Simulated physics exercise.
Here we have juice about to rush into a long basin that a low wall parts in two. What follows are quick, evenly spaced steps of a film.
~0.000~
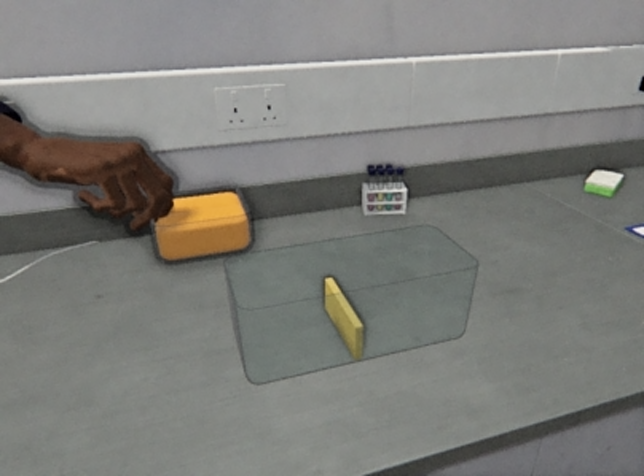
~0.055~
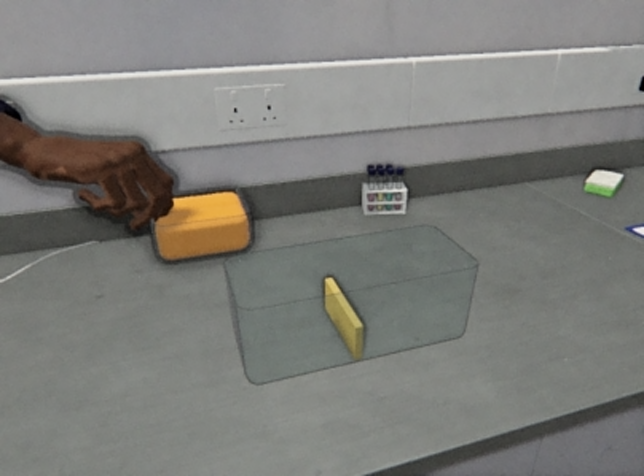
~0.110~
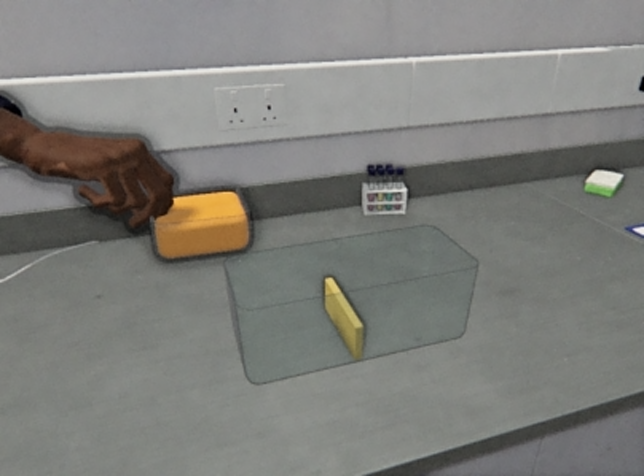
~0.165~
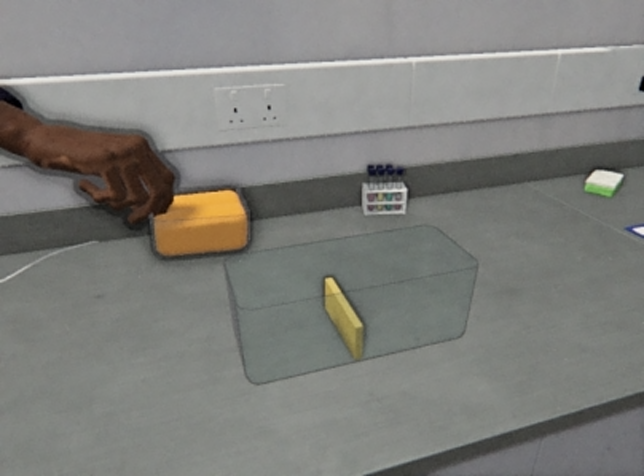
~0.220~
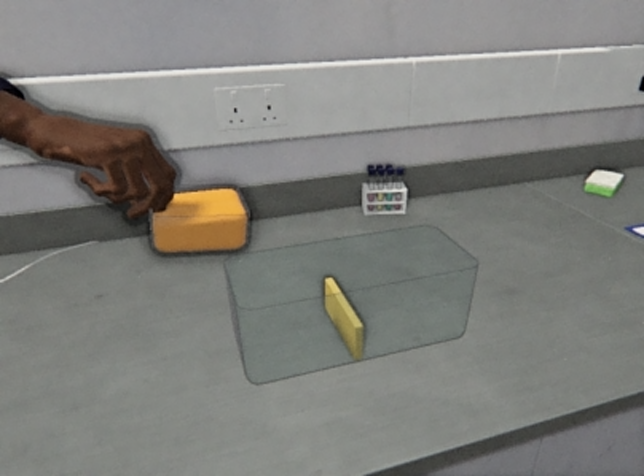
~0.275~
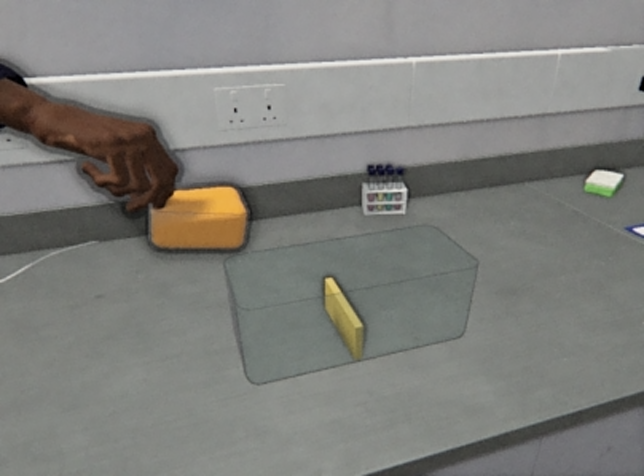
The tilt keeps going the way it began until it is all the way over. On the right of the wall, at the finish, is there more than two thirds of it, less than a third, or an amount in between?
There is less than a third of it there.
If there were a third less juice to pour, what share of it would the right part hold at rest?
I'd put it at some 5 %.
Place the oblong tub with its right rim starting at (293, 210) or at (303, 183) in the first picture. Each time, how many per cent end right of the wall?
In order, roughly 60 percent and 80 percent.
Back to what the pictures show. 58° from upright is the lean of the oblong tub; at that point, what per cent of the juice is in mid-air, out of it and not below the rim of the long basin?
Something like 35 per cent of it.
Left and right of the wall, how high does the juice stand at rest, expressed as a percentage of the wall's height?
The left reads 30 in a hundred and the right 0 in a hundred.
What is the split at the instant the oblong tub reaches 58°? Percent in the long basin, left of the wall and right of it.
Left side: 15 in a hundred; right side: 0 in a hundred.
A moment on, the oblong tub is tipped part way and 46 per cent is still to pour, 17 is left of the wall and 0 right of it.
Next, the oblong tub is tipped on its side and 10 per cent is still to pour, 79 is left of the wall and 1 right of it.
Then the oblong tub is tipped on its side and 2 per cent is still to pour, 95 is left of the wall and 2 right of it.
Later the oblong tub is tipped on its side and 0 per cent is still to pour, 98 is left of the wall and 2 right of it.
At rest 98 per cent lies left of the wall, 2 right of it and 1 outside.
